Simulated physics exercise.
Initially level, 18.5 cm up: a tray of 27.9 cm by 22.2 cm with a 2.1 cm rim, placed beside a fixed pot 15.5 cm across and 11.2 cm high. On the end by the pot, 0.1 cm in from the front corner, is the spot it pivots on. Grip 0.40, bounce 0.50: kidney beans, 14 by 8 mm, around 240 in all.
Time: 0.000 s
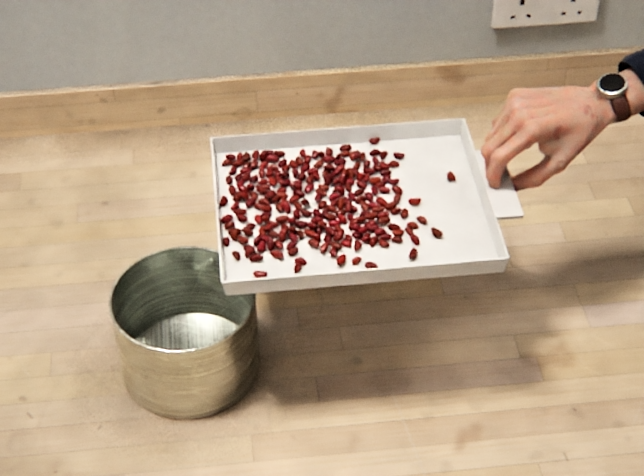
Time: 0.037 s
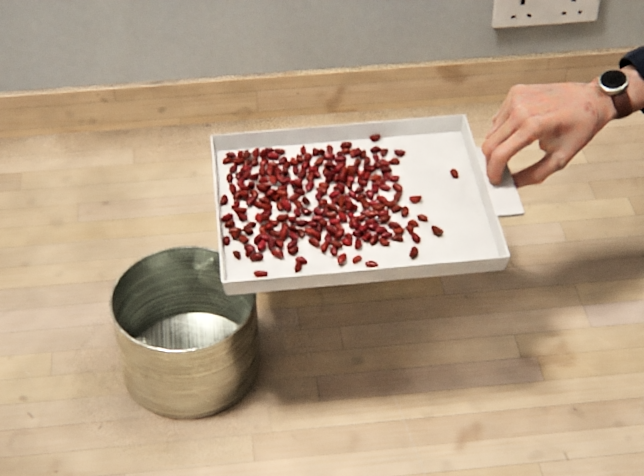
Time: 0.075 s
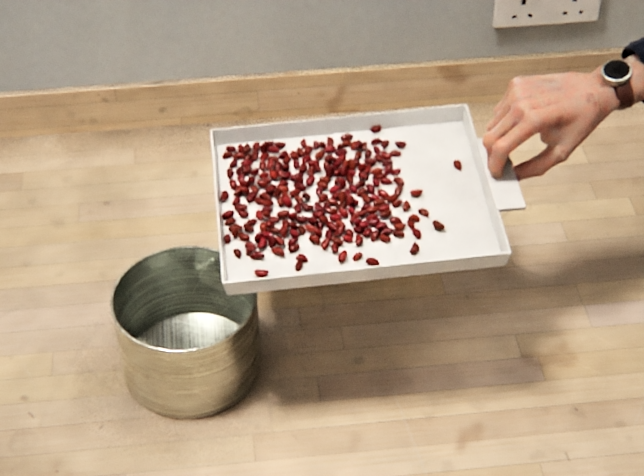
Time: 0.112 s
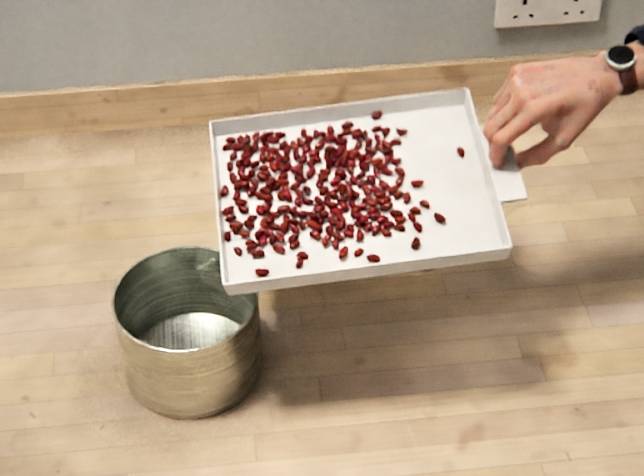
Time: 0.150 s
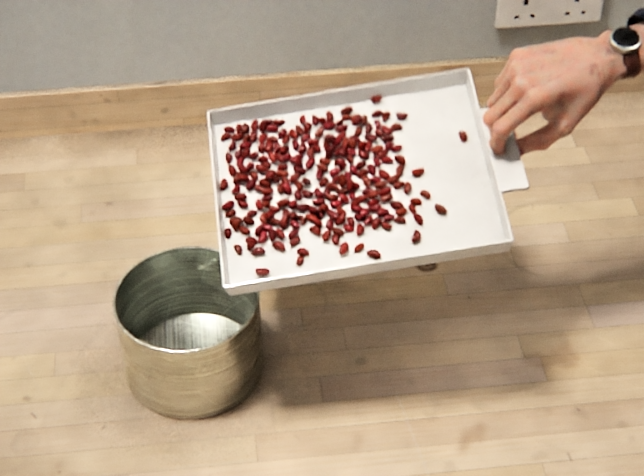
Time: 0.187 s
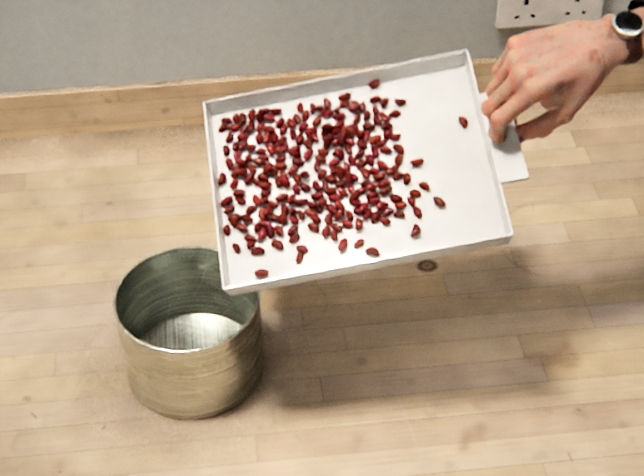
Hand raising the right end of a white tray scattered with red beans, tilting it beside a round metal pot.
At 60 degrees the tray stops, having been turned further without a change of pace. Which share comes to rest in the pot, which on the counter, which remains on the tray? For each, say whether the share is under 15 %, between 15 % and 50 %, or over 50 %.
Pot: Under 15 %; counter: Over 50 %; tray: Between 15 % and 50 %.
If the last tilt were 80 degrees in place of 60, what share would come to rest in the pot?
About 0 in a hundred would end up in the pot.
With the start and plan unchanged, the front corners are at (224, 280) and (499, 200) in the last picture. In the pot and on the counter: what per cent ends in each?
Pot 20 % / counter 10 %.
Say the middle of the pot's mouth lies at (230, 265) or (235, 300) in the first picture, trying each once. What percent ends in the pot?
I'd say close to 0 percent for the first spot and 0 percent for the second.
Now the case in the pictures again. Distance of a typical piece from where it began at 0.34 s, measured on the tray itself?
Around 1 centimetres.
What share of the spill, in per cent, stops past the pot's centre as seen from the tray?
I'd put it close to 50 per cent.
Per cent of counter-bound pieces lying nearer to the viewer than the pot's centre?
Share: Roughly 100 %.
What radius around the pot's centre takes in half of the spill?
Distance: Some 22 cm.
After 0.34 s, tilt 42 degrees; the tray holds 100 %, the pot 0 %.
Then, at 0.44 s, tilt 56 degrees; the tray holds 100 %, the pot 0 %.
After 0.67 s, tilt 60 degrees; the tray holds 60 %, the pot 0 %.
By 2.1 s all is still; pot 0 %, counter 60 %, tray 40 %.
